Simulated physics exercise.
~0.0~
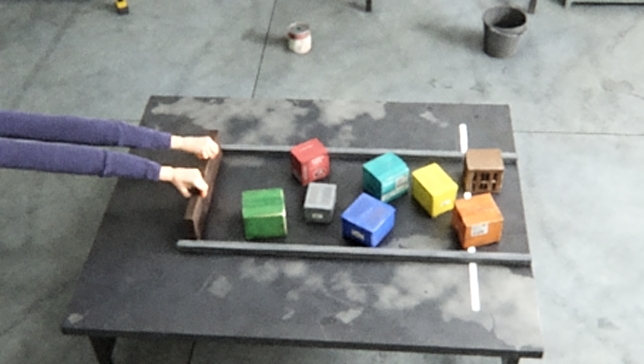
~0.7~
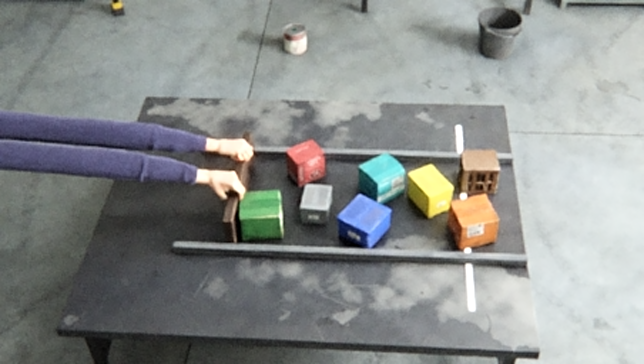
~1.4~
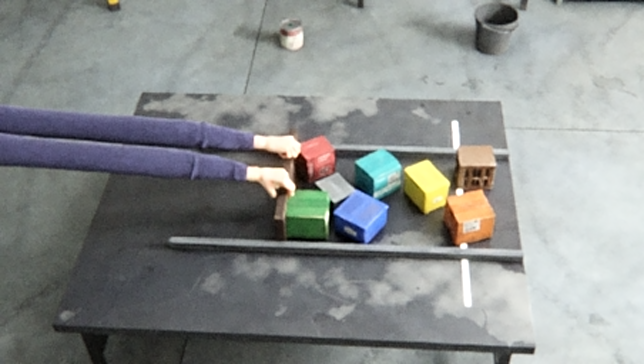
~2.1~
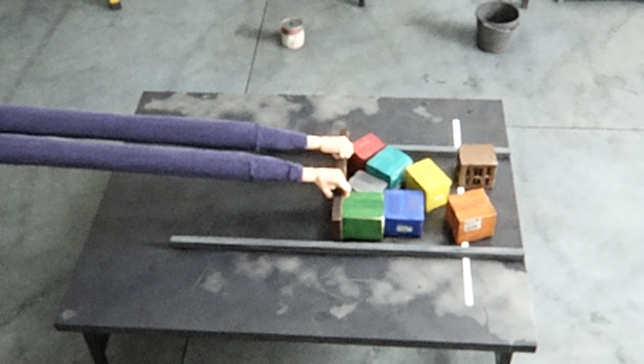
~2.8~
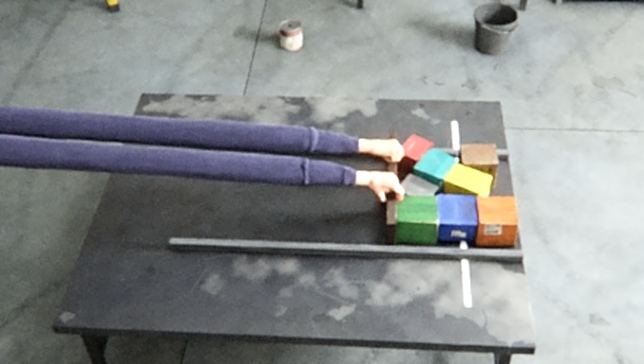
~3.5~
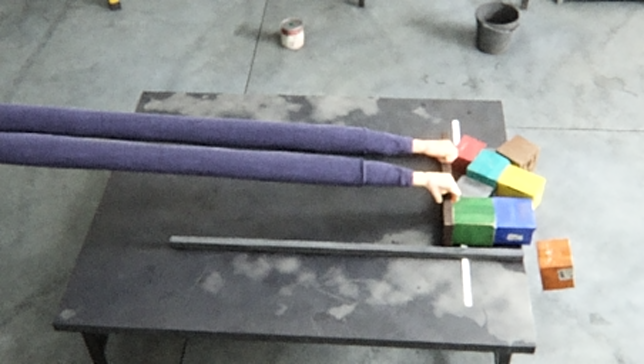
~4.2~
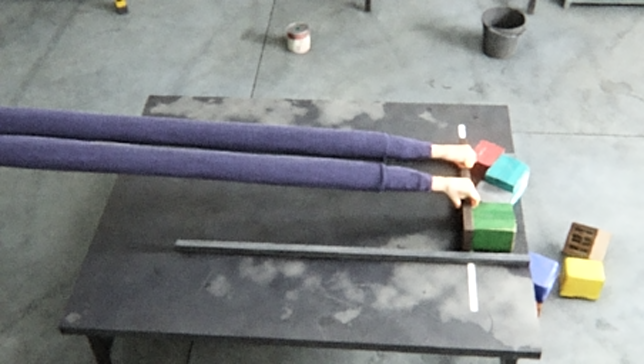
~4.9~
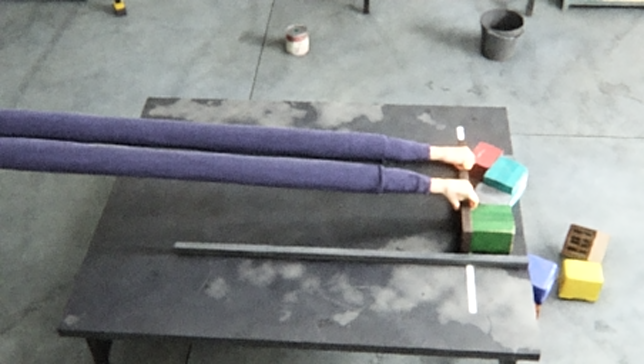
On a dark table in a concrete-floored room, two hands slid a plank to the right, bunching eight colored boxes together and pushing them toward the edge, until the orange, brown, yellow and blue ones fell off and the other four stayed up by the plank.
